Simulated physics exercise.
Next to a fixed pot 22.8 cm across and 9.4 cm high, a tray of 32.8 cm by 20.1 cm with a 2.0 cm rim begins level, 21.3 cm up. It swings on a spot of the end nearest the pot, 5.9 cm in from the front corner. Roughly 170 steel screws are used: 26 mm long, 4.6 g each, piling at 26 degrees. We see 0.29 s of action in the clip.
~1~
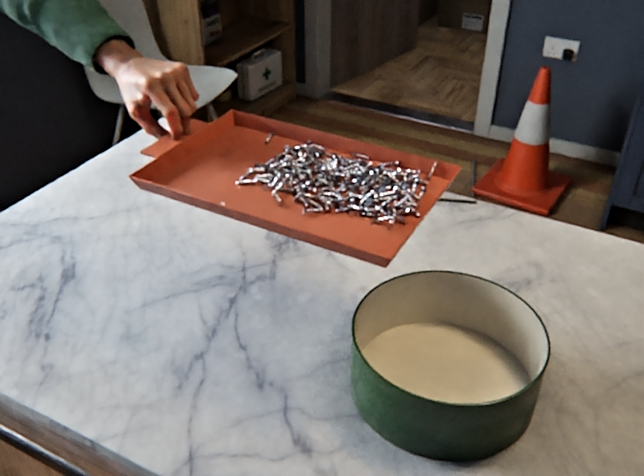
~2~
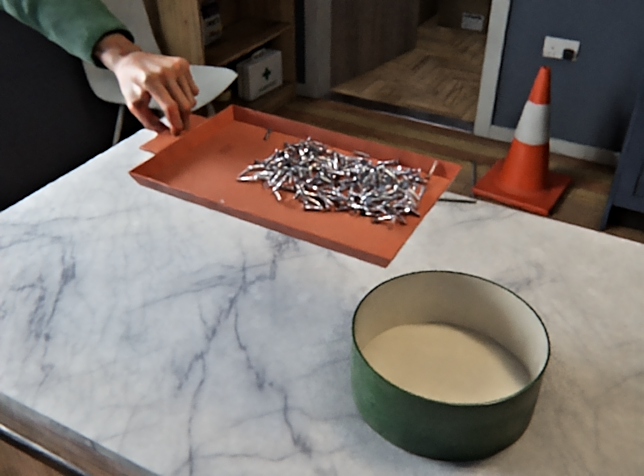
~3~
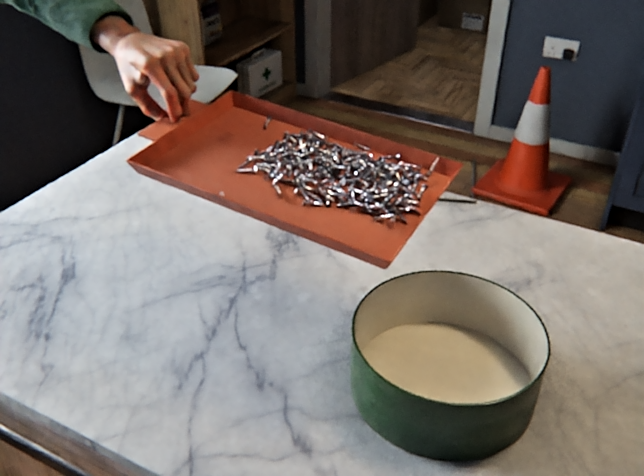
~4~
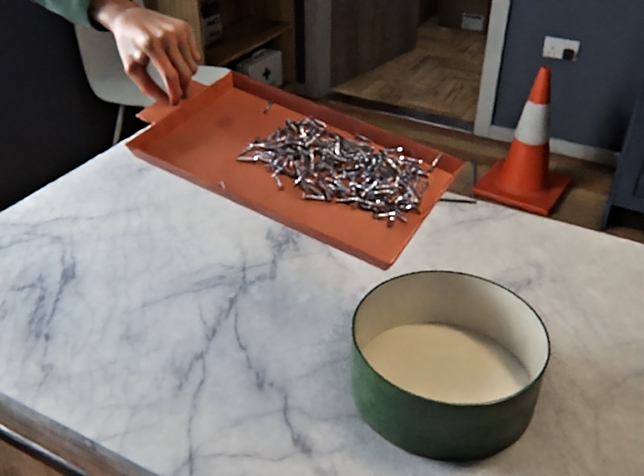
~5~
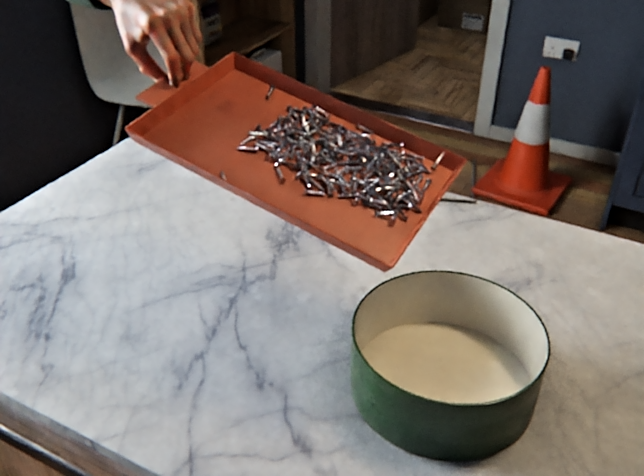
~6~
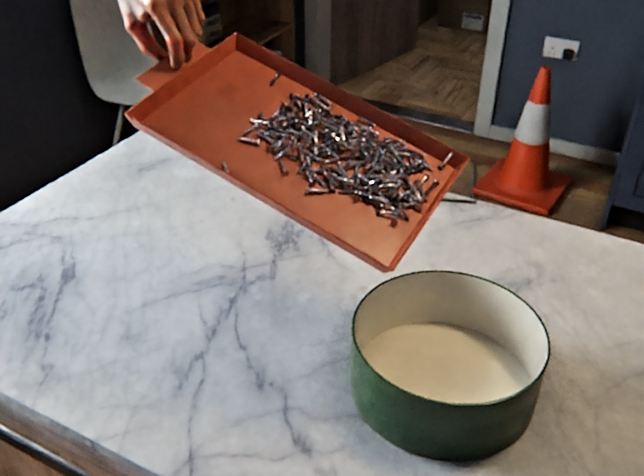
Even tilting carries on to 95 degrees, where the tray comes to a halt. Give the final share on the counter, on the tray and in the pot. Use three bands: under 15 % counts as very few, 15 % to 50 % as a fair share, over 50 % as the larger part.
Counter: Very few; tray: Very few; pot: The larger part.
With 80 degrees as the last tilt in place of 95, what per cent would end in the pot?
It would be near 95 per cent.
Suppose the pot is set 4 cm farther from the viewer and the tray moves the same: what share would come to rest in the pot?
Share in pot: Approx. 60 %.
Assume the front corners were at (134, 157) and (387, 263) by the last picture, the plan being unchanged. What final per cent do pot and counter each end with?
Final per cent - pot 60, counter 40.
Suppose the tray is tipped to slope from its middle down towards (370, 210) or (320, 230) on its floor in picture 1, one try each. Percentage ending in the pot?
Roughly 95 per cent on the first try and 65 per cent on the second.
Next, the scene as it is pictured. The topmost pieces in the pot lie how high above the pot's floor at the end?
Around 2.5 cm above the floor.
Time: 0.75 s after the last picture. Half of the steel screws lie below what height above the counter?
Around 4 cm up.
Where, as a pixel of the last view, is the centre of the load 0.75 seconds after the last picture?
By then the middle of the load sits around (417, 395).
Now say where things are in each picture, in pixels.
Tray tilt 0 degrees, front corners at (138, 175) and (387, 252); middle of the pieces at (339, 175); pot at (449, 330), in the first picture.
Tray tilt 1 degrees, front corners at (138, 171) and (387, 253); middle of the pieces at (339, 173), in the second picture.
Tray tilt 5 degrees, front corners at (136, 159) and (388, 255), lowest corner right front; middle of the pieces at (340, 167), in the third picture.
Tray tilt 9 degrees, front corners at (135, 143) and (388, 257), lowest corner right front; middle of the pieces at (341, 160), in the fourth picture.
Tray tilt 14 degrees, front corners at (134, 128) and (389, 259), lowest corner right front; middle of the pieces at (343, 152), in the fifth picture.
Tray tilt 19 degrees, front corners at (135, 113) and (390, 262), lowest corner right front; middle of the pieces at (346, 146); pot at (449, 330), in the sixth picture.
Then, 0.46 s after the last picture, tilt 56 degrees; the tray holds 95 %, the pot 0 %.
Then, 0.75 s after the last picture, tilt 80 degrees; the tray holds 25 %, the pot 60 %.
Then, 1.16 s after the last picture, tilt 95 degrees; the tray holds 0 %, the pot 95 %.
In the end, counter 5 %, tray 0 %, pot 95 %.
